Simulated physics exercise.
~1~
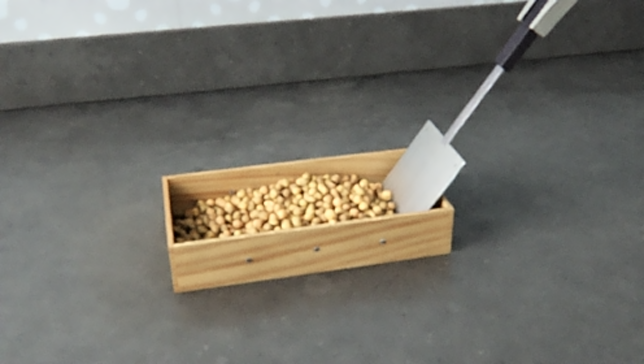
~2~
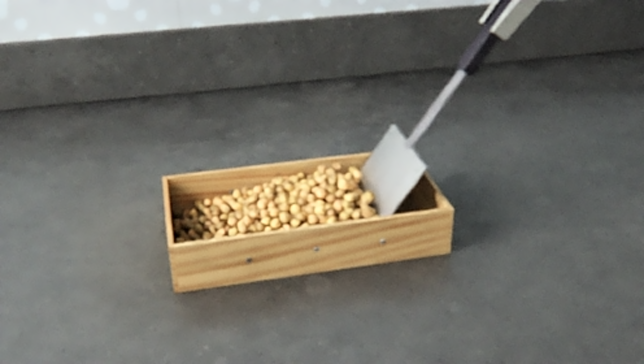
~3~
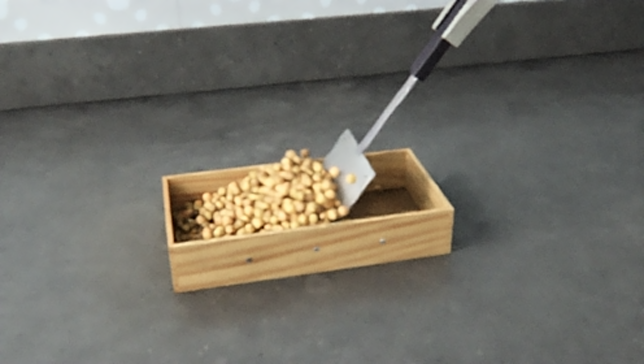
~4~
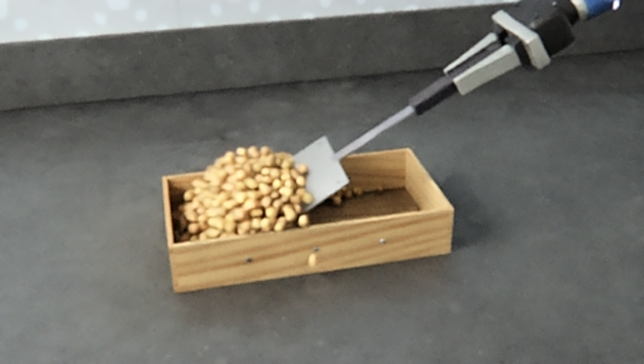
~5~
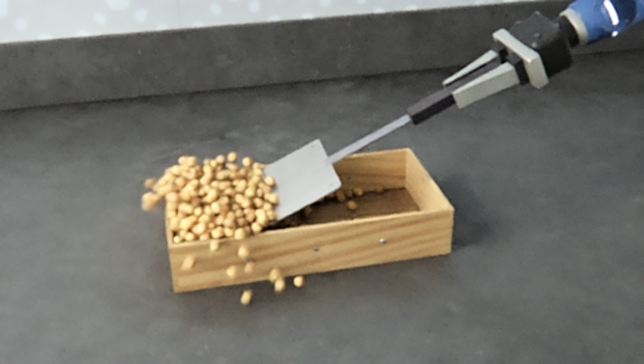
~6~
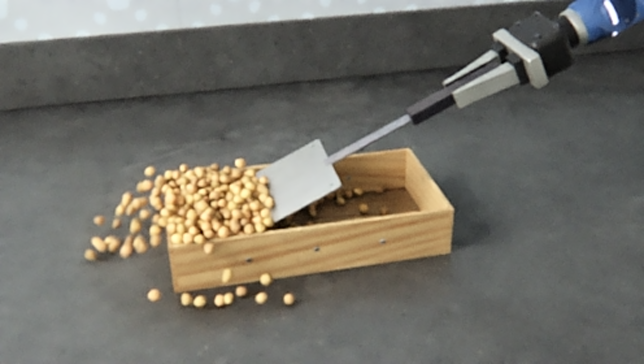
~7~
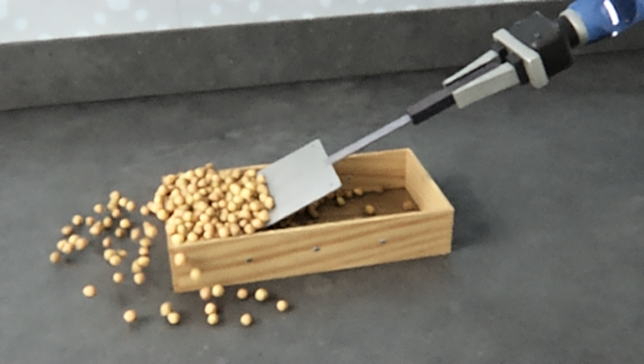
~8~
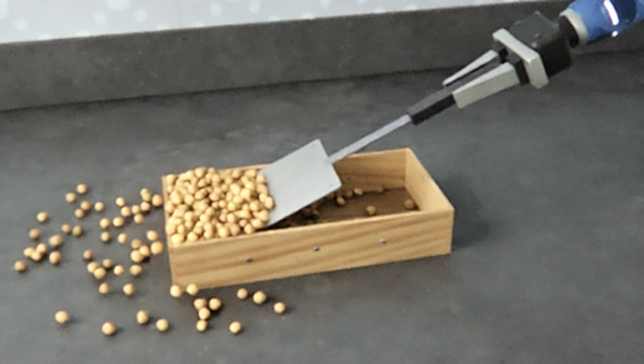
A turner pushes chickpeas left along a wooden trough, heaping them until some spill out.
